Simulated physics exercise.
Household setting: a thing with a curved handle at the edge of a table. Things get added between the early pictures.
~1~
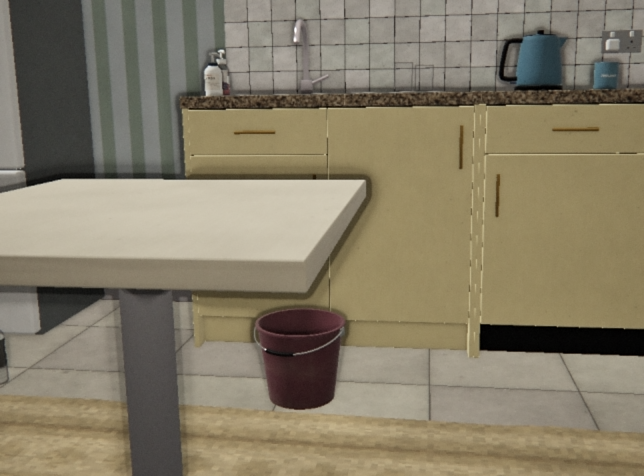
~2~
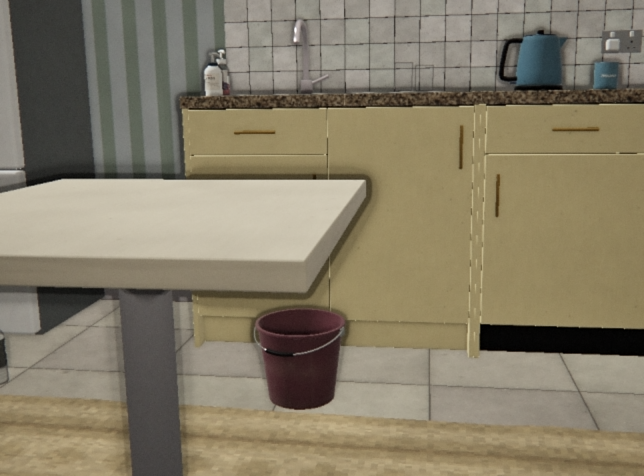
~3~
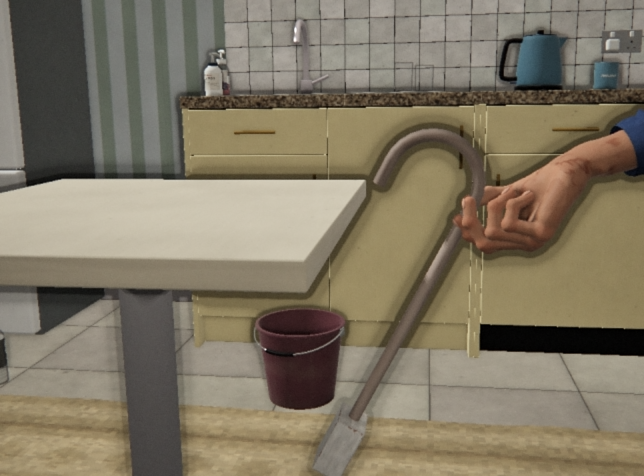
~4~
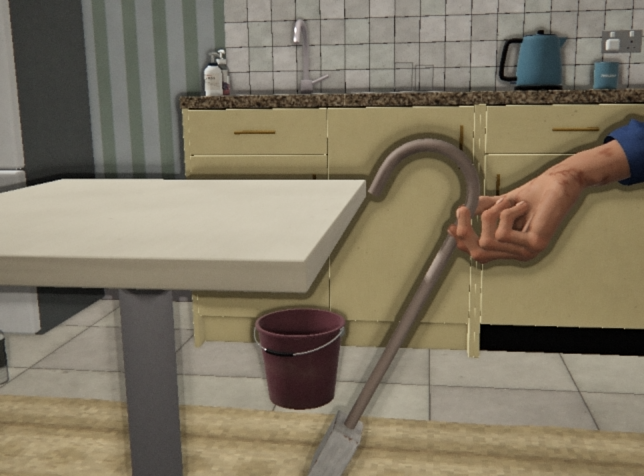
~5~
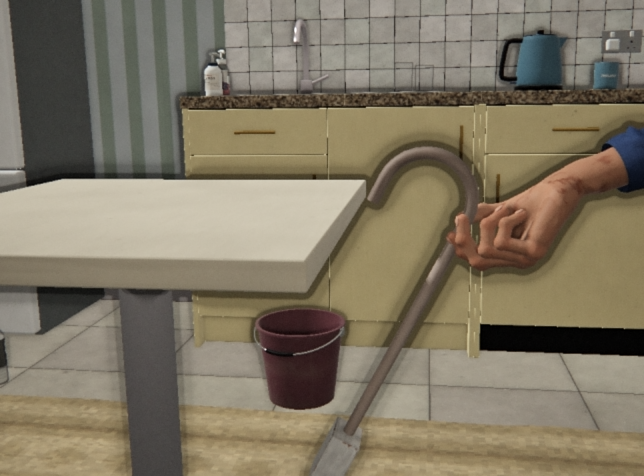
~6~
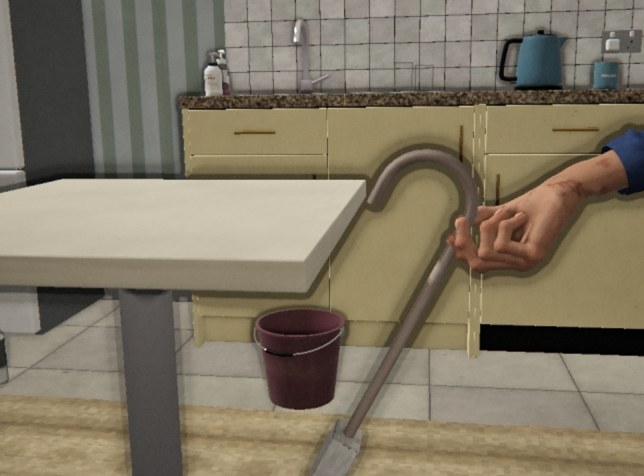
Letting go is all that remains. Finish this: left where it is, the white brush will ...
Left where it is, the white brush will slip off.
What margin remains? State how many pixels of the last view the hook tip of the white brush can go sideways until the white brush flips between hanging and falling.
Push it left around 28 pixels and you reach the switch.
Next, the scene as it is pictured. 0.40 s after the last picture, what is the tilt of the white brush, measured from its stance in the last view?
About 15°.
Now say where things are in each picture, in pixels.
In the first picture, table (141, 216).
In the second picture, table (141, 216).
In the third picture, still on the way; white brush (373, 301); table (141, 216).
In the fourth picture, still on the way; white brush (367, 310); table (141, 216).
In the fifth picture, still on the way; white brush (367, 316); table (141, 216).
In the sixth picture, in place, still held; white brush (367, 319); table (141, 216).
Then, 0.40 s on from there, white brush at the bottom.
In the end, the white brush drops past the edge.
